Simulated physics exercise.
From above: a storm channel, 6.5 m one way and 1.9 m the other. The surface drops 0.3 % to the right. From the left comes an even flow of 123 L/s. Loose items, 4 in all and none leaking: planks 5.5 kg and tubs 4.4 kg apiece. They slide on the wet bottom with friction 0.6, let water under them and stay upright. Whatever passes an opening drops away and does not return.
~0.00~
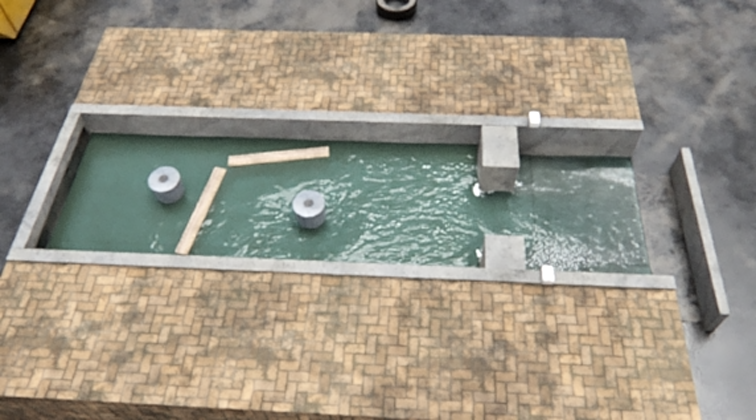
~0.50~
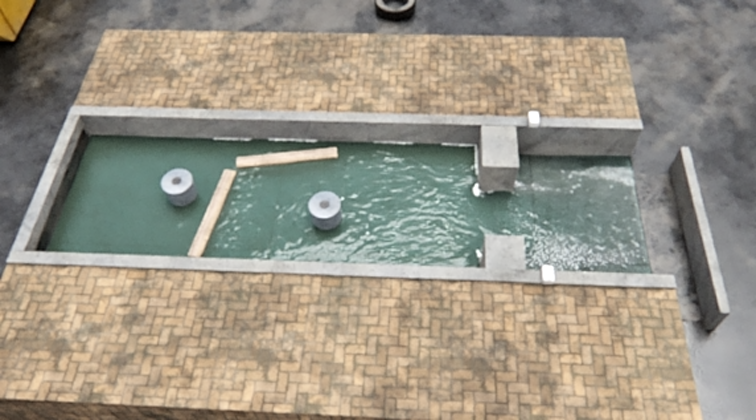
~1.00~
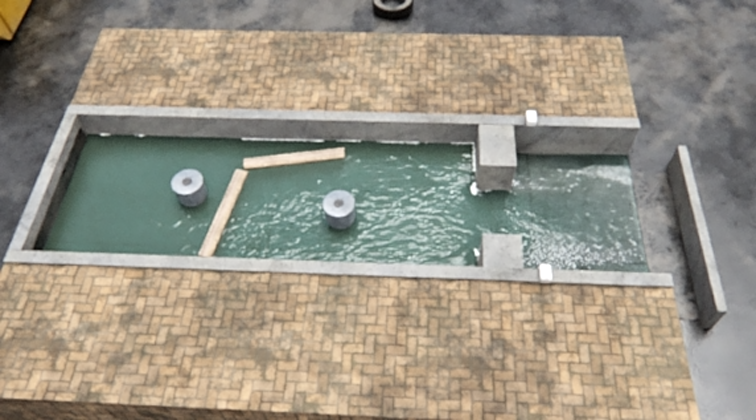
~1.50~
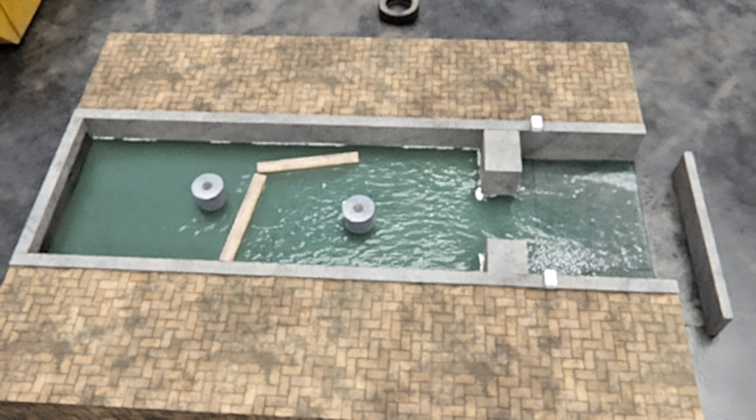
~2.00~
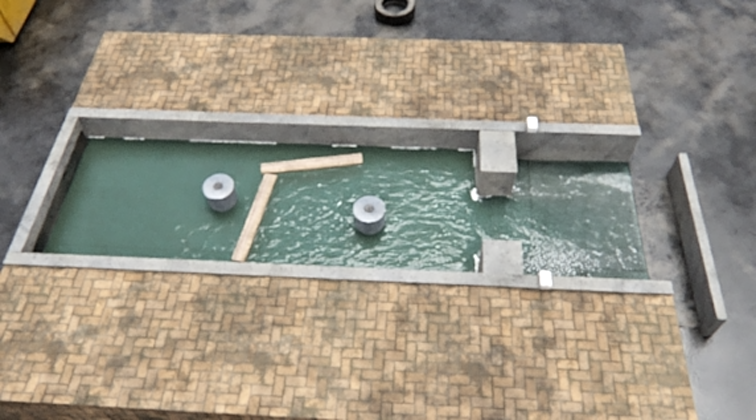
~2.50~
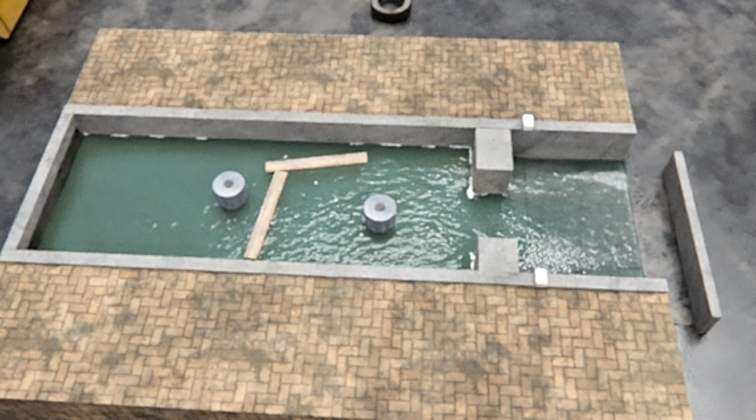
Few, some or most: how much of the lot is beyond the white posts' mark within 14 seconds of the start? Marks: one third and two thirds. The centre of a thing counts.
That comes to less than a third.
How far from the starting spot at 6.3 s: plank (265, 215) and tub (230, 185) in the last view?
In turn: 200 cm, 200 cm.
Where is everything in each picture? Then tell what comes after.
The first picture shows a tub at (309, 203), afloat; a tub at (164, 179), afloat; 17 cm deep round most things; 0 of 4 have shifted.
The second picture shows a tub at (325, 205), afloat, 18 cm from its start; a tub at (177, 181) floats, 16 cm from its start; about 1860 L in view; 4 of 4 have shifted.
The third picture shows a tub at (339, 203) floats, 36 cm from its start; a tub at (187, 182) floats, 31 cm from its start; 18 cm deep round most things; 4 of 4 have shifted.
The fourth picture shows a tub at (359, 208), afloat, 53 cm from its start; a tub at (207, 186) floats, 48 cm from its start; 18 cm deep round most things; 4 of 4 have shifted.
The fifth picture shows a tub at (369, 209), afloat, 69 cm from its start; a tub at (218, 186) floats, 66 cm from its start; about 1870 L in view; 4 of 4 have shifted.
The sixth picture shows a tub at (380, 207), afloat, 85 cm from its start; a tub at (229, 184), afloat, 83 cm from its start; 19 cm deep round most things; 4 of 4 have shifted.
After 3.5 s 0 of 4 are over the mark; 4 afloat.
After 6.3 s 1 of 4 are over the mark; 3 afloat.
After 10.0 s 1 of 4 are over the mark; 3 afloat.
After 14.0 s 1 of 4 are over the mark; 3 afloat.
